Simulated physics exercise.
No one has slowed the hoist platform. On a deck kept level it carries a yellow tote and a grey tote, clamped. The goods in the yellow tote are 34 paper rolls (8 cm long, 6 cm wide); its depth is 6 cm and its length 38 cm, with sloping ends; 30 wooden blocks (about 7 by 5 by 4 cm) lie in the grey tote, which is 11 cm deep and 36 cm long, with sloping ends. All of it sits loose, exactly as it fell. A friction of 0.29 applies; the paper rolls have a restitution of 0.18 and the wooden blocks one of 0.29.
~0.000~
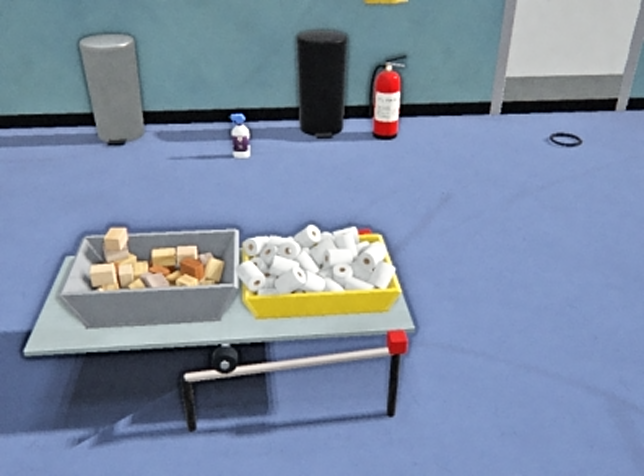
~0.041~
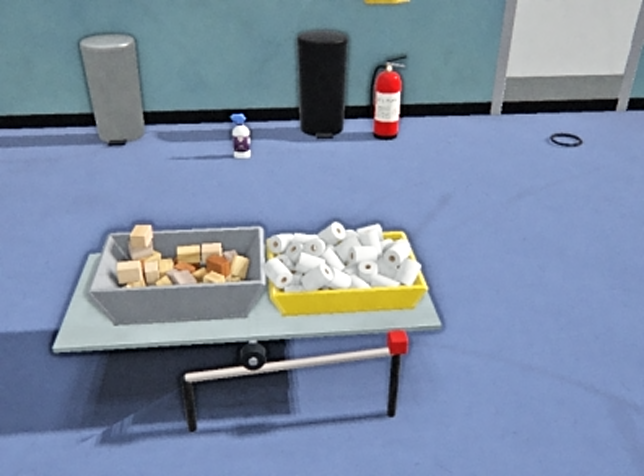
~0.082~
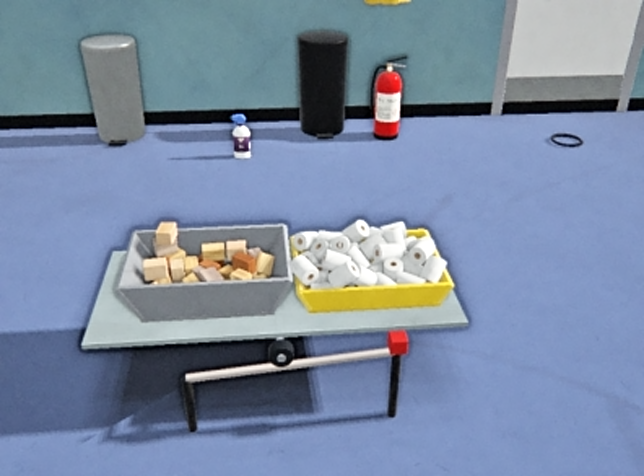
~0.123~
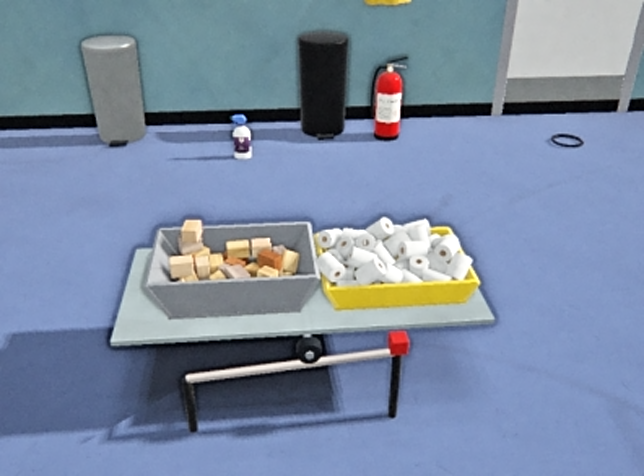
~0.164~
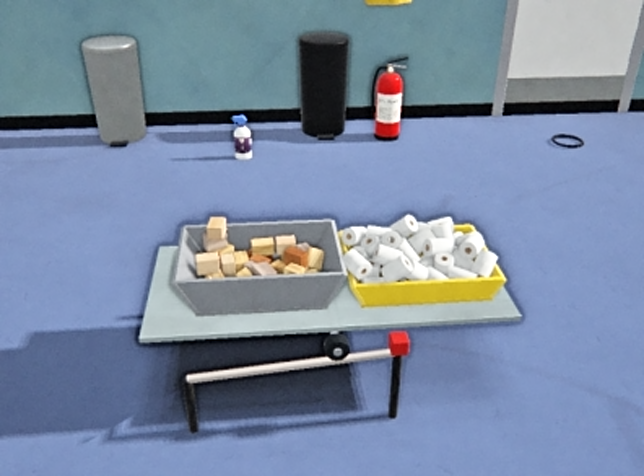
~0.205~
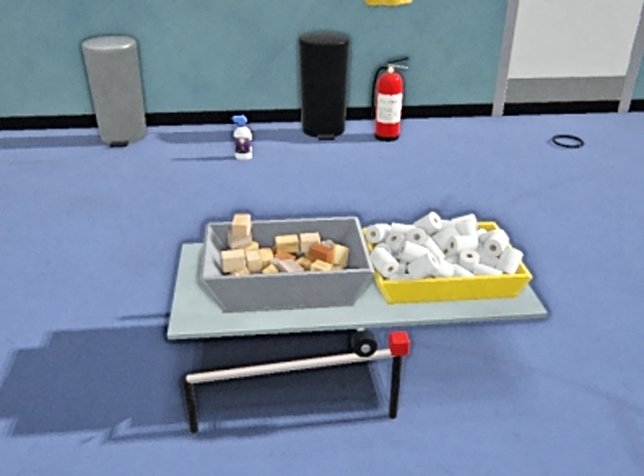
At the start, a flat platform holding a grey tote of wooden blocks and a yellow tote of white paper rolls sits toward the left of a slightly sloping rail. The platform then slides steadily right and slightly upward along the rail, staying level, until its roller is close to the red block.
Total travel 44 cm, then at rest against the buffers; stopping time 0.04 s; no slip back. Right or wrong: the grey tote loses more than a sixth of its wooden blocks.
Wrong.
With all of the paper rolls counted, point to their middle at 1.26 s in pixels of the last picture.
In the last view, the centre sits near (496, 256).
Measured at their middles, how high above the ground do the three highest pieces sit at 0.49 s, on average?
Roughly 50 centimetres.
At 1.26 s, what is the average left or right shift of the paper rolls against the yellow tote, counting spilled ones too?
Mean shift: Around 22 cm, rightward.
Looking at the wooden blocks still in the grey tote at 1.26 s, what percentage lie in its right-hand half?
About 90%.
After 0.21 s, the buffers are touched.
After 0.33 s, 3 of 34 out of the yellow tote and 0 of 30 out of the grey tote.
After 0.49 s, 9 of 34 out of the yellow tote and 1 of 30 out of the grey tote.
After 0.71 s, 11 of 34 out of the yellow tote and 2 of 30 out of the grey tote.
Final count (at 1.26 s), 11 of 34 out of the yellow tote and 2 of 30 out of the grey tote. Asked share, 2 of 30, 7 per cent.
